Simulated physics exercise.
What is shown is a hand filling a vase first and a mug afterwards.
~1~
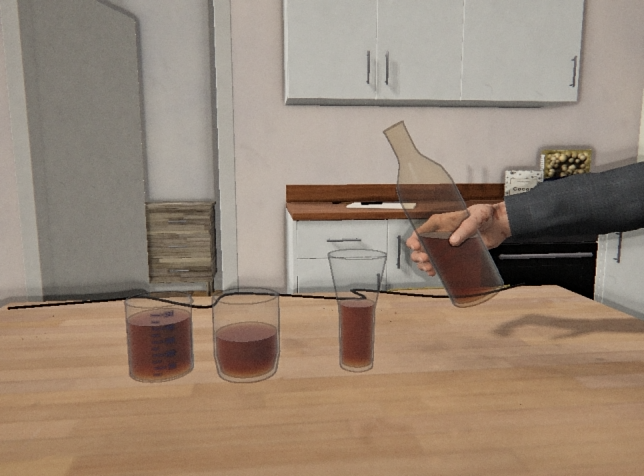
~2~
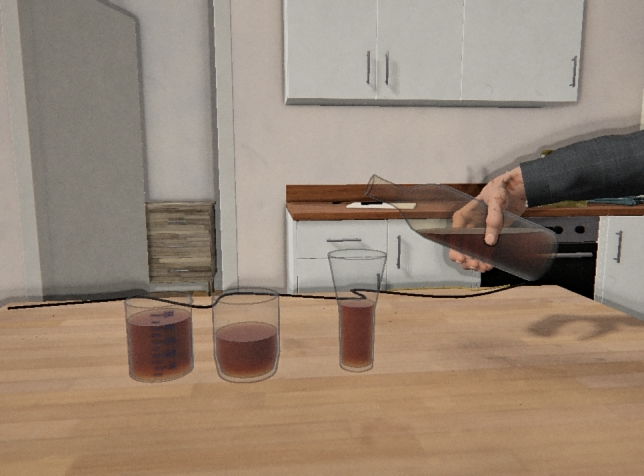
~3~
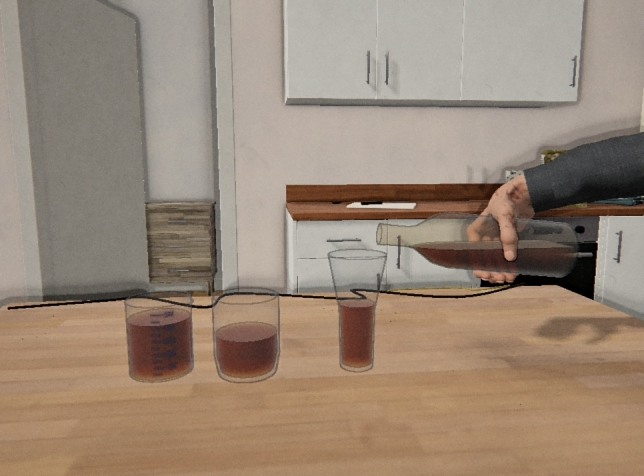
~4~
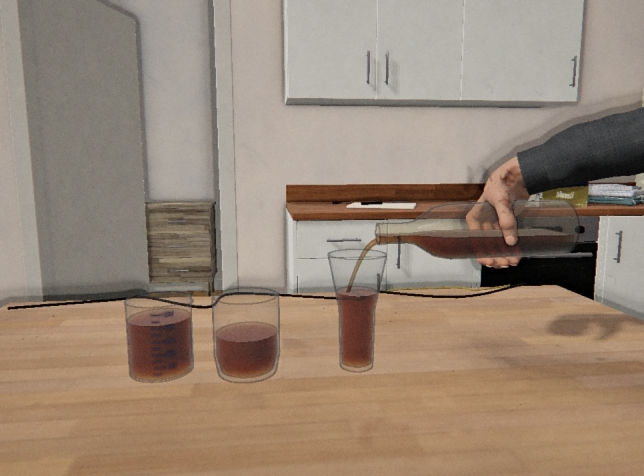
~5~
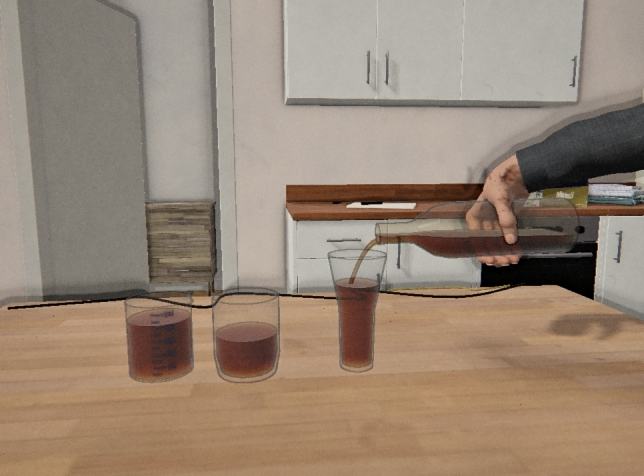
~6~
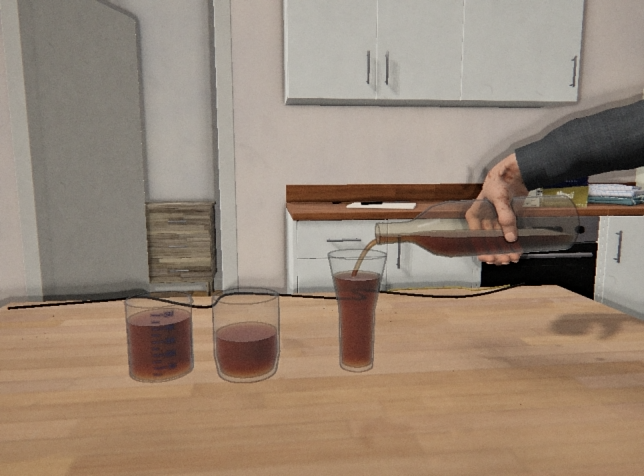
In a kitchen, a hand tilts a bottle and pours reddish-brown liquid into the right-hand glass.
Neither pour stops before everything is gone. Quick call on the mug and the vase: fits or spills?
Mug - spills; vase - spills.
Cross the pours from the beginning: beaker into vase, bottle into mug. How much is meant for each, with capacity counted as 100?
Load against room: Roughly 150 percent, then roughly 120 percent.
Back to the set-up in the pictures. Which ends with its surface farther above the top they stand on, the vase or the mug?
That's the one on the right.
A moment on, the vase is full to the brim and overflowed.
When it is over, the mug is full to the brim and overflowed; the vase is full to the brim and overflowed.
